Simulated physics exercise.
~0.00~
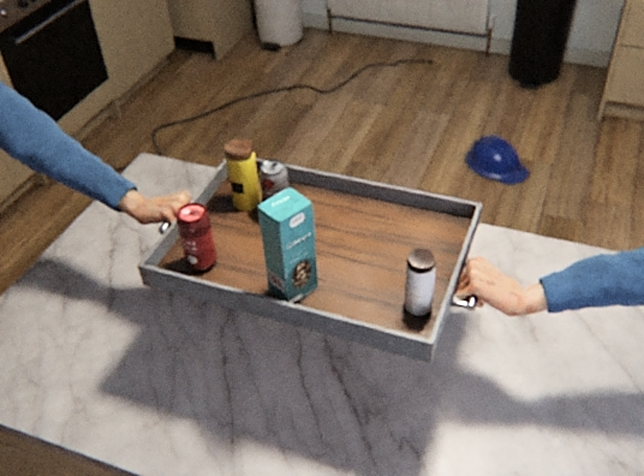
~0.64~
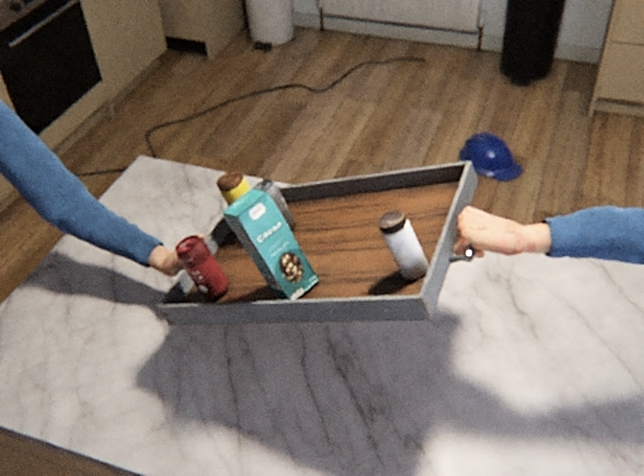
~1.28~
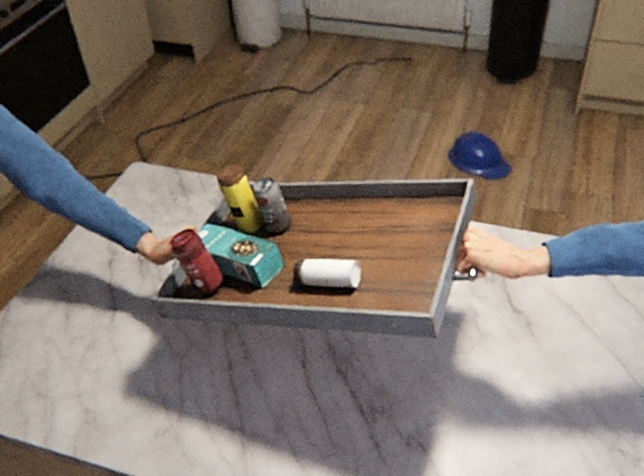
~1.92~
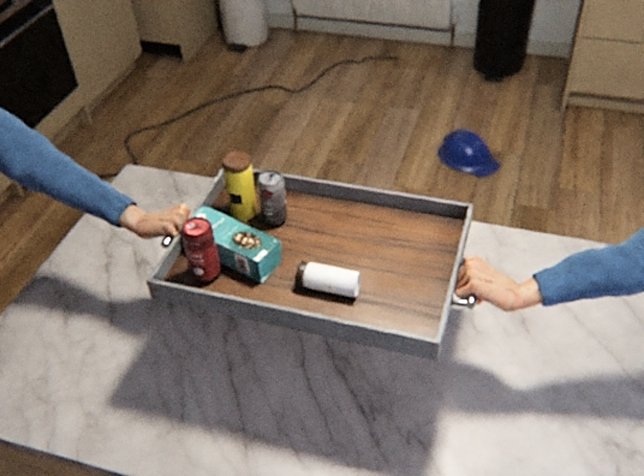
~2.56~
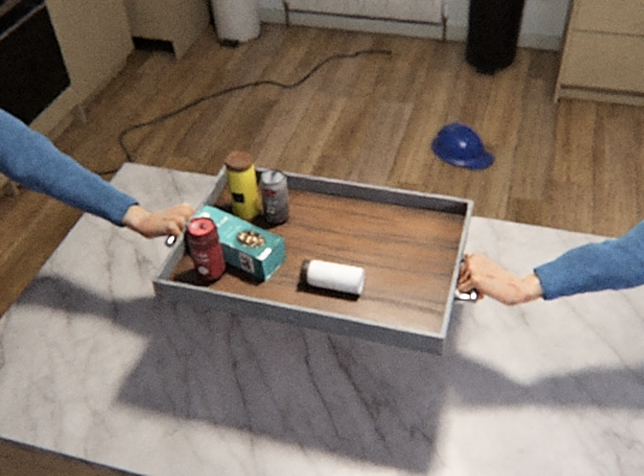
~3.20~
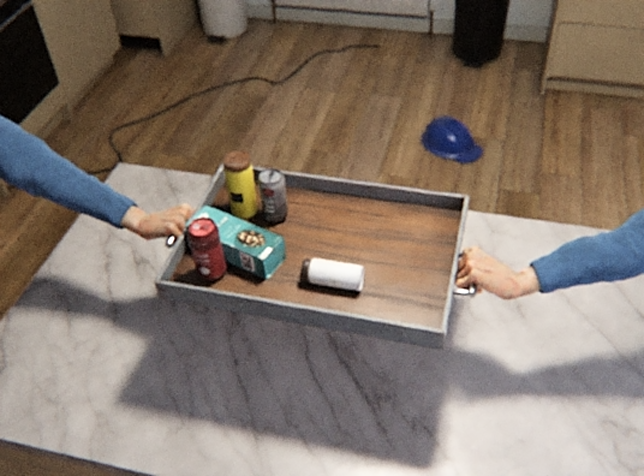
Kitchen table, two hands tipping a tray left and levelling it, turquoise carton and white shaker toppling, three other items ending upright.
